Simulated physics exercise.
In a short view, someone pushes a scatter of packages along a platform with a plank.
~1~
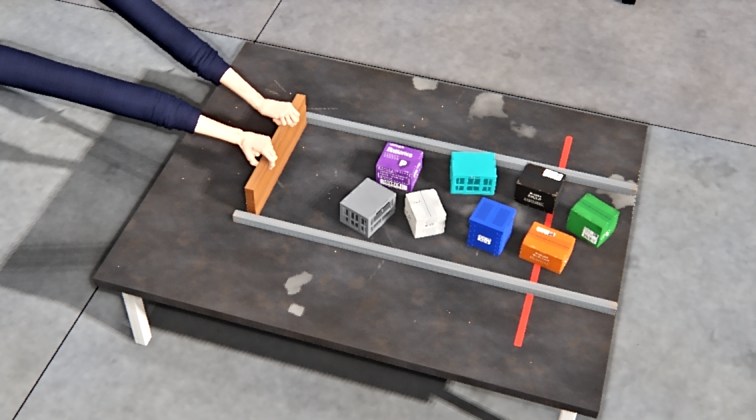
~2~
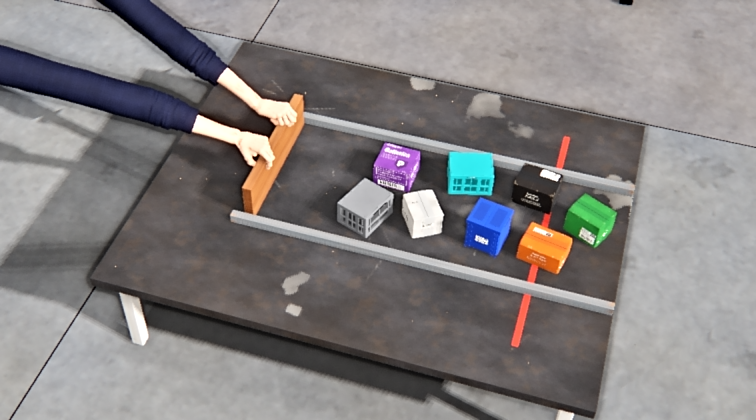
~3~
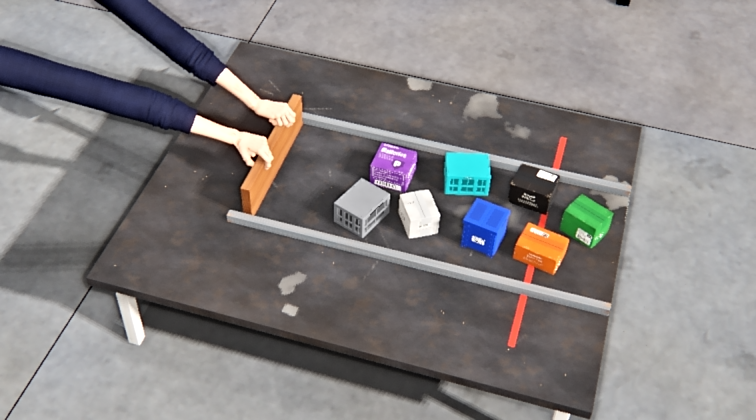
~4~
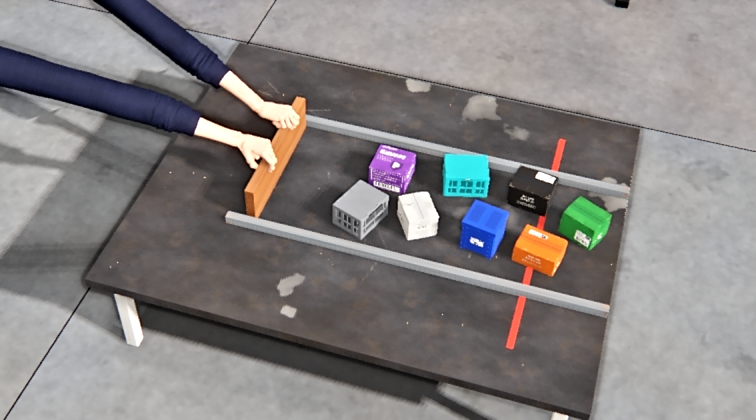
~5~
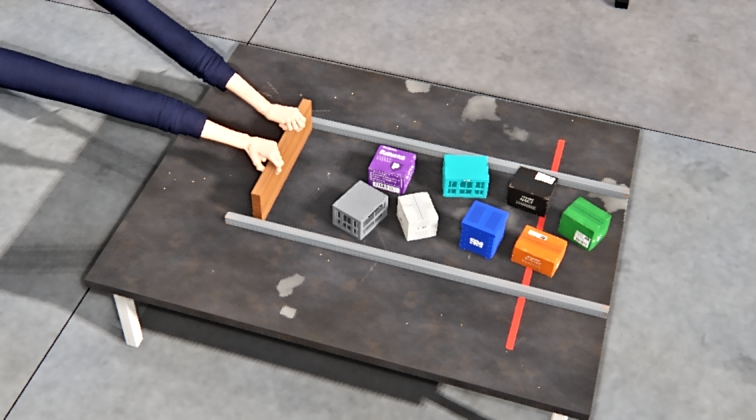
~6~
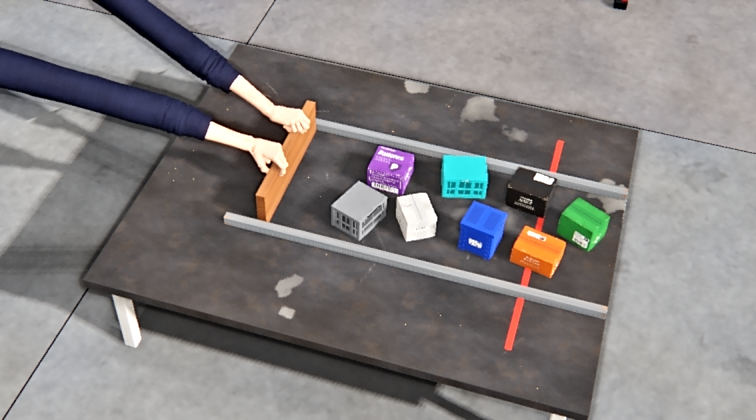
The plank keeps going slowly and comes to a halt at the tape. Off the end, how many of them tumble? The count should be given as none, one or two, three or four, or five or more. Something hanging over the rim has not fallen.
Final count: Three or four.
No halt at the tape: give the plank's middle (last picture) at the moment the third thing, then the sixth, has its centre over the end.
In pixels, around (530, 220) followed by around (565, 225).
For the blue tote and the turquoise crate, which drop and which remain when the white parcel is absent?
Result - blue tote: Remains in place; turquoise crate: Remains in place.
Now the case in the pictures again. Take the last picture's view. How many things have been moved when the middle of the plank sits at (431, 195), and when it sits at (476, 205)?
The count reaches 7 first and 8 second.
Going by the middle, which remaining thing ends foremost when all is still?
That would be the turquoise crate.
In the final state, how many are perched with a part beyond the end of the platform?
The figure is 1.
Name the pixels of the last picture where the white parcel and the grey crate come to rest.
Listed as asked: First (585, 264), and then (551, 253).
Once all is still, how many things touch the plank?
That makes 2.
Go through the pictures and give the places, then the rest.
The first picture shows green parcel (592, 220); orange parcel (547, 248); black parcel (540, 188); plank (277, 154); tape (546, 231).
The second picture shows orange parcel (544, 248); grey crate (365, 208).
The third picture shows black parcel (534, 189); blue tote (485, 228).
The fourth picture shows green parcel (585, 223); white parcel (418, 216).
The fifth picture shows orange parcel (539, 251); plank (283, 159).
The sixth picture shows green parcel (583, 225); orange parcel (538, 252); black parcel (531, 192); plank (288, 161); tape (537, 235).
A little later, none off yet; green parcel at rest near (583, 225); orange parcel at rest near (538, 252); black parcel at rest near (531, 192).
Next, none off yet; green parcel at rest near (583, 225); orange parcel moving near (542, 252); black parcel shifted a little near (535, 193).
Later still, none off yet; green parcel shifted a little near (605, 233); orange parcel shifted about its own width near (608, 268); black parcel shifted well along near (601, 203).
When it is over, the number that fall off is three or four; down, blue tote, black parcel, orange parcel and green parcel.
